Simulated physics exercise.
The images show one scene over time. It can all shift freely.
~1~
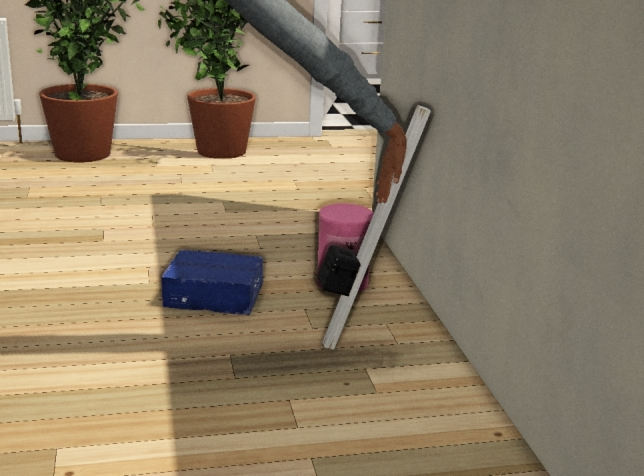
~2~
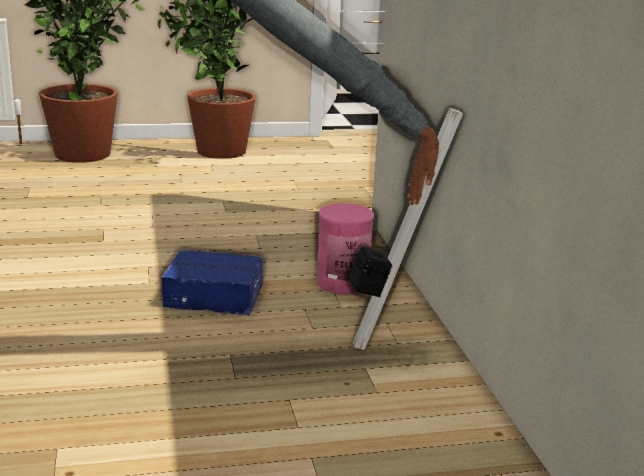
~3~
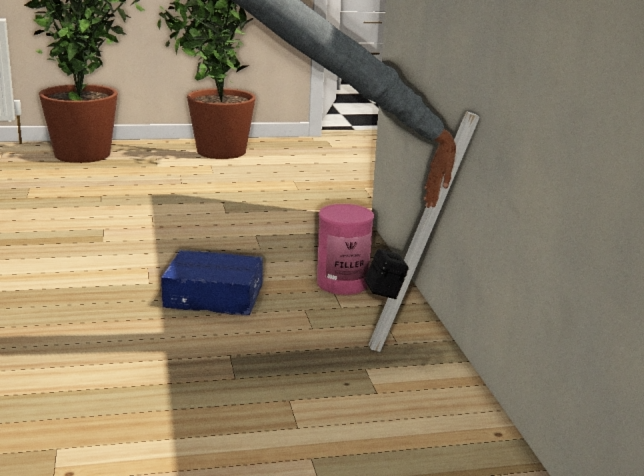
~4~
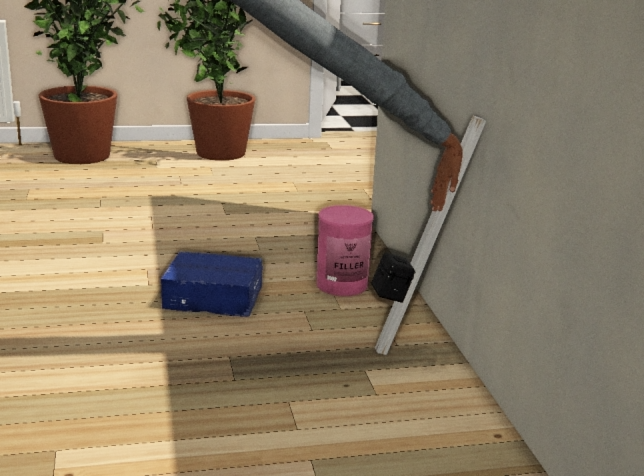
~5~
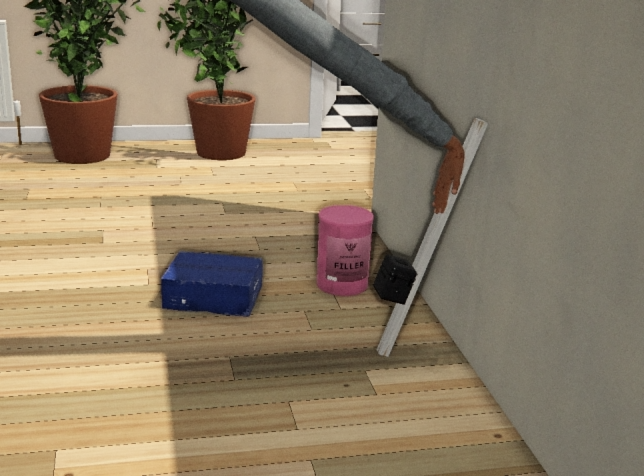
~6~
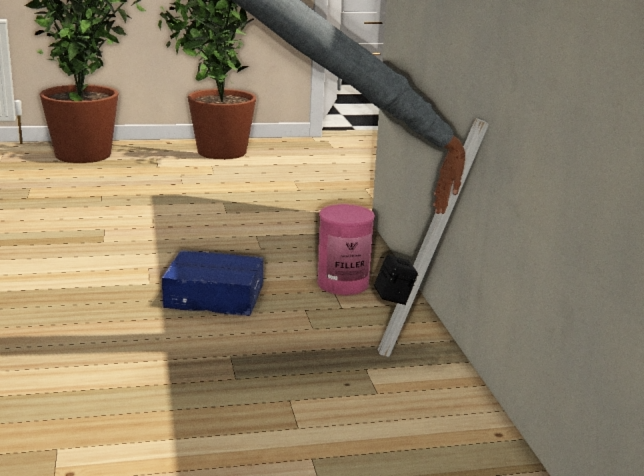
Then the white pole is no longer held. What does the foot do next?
It does not budge.
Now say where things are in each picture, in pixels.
In the first picture, not yet at the wall; white pole (374, 232); blue box (214, 281).
In the second picture, not yet at the wall; white pole (405, 234); blue box (214, 281).
In the third picture, not yet at the wall; white pole (421, 236); blue box (214, 282).
In the fourth picture, not yet at the wall; white pole (428, 240); blue box (213, 283).
In the fifth picture, propped up under the hand; white pole (430, 242); blue box (213, 283).
In the sixth picture, propped up under the hand; white pole (431, 242); blue box (214, 282).
Then, 0.40 s past the last view, nothing moves.
Then, 0.90 s past the last view, white pole resting near (431, 243).
Finally, all 3 still in place. Final places as the last picture's camera would see them, white pole near (431, 243). The pole remains leaning.
